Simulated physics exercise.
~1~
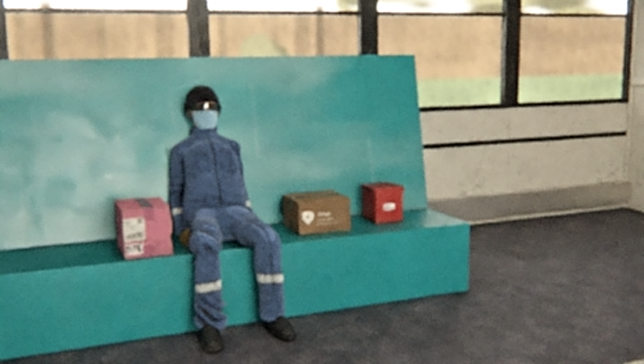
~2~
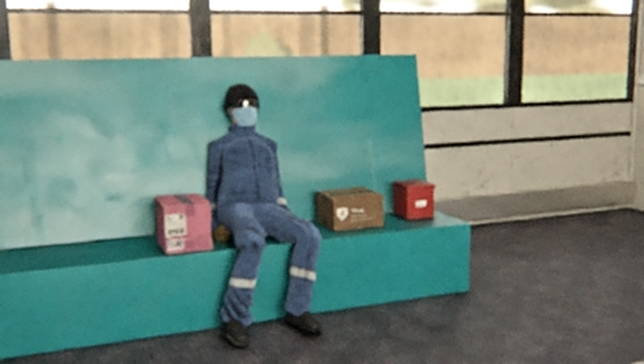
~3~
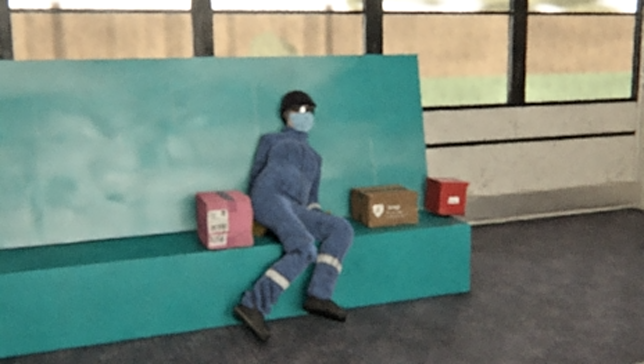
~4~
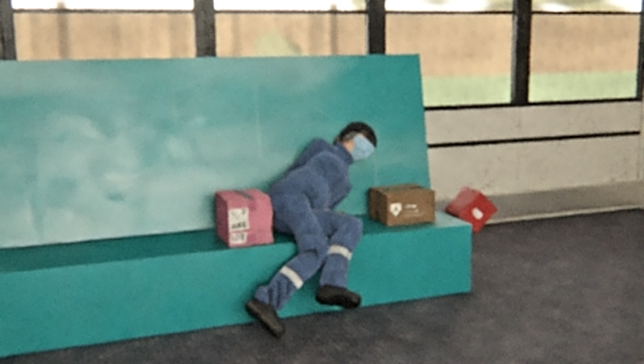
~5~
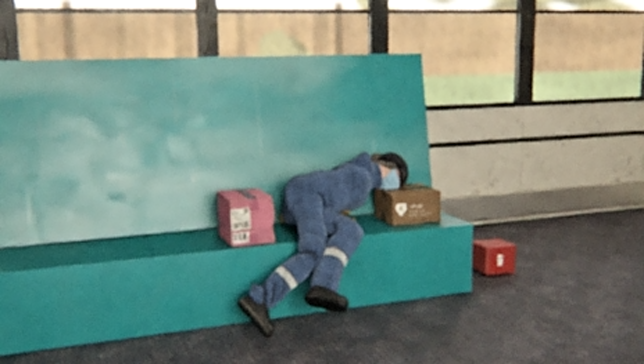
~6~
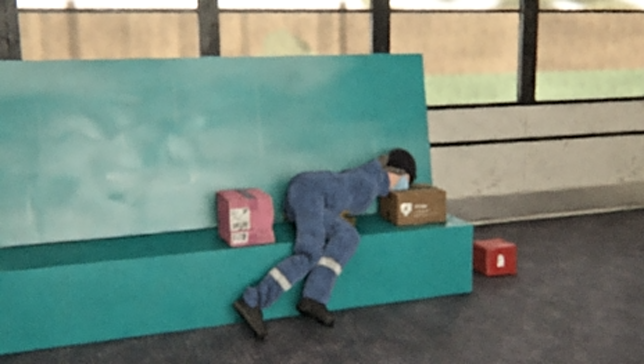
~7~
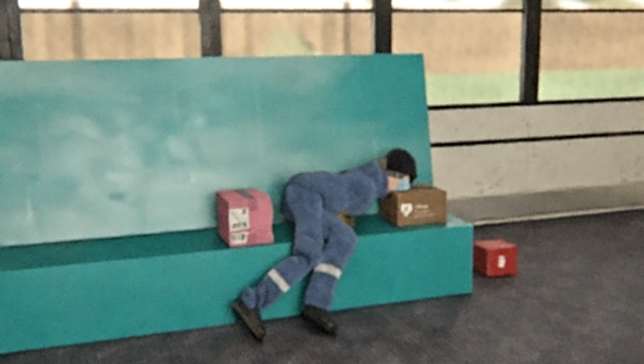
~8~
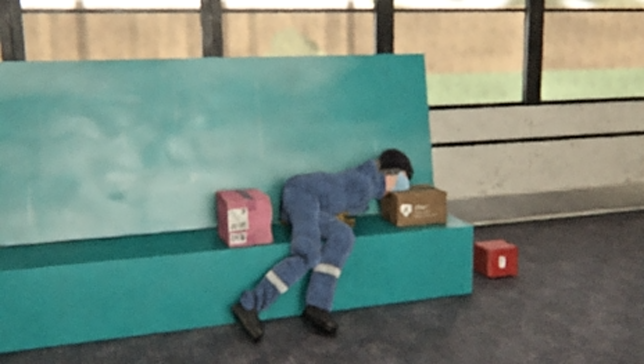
A masked figure in blue overalls slid right along a teal bench with three boxes, then toppled sideways against the brown one as the red box tipped off the end onto the floor, while the pink and brown boxes stayed on the seat.
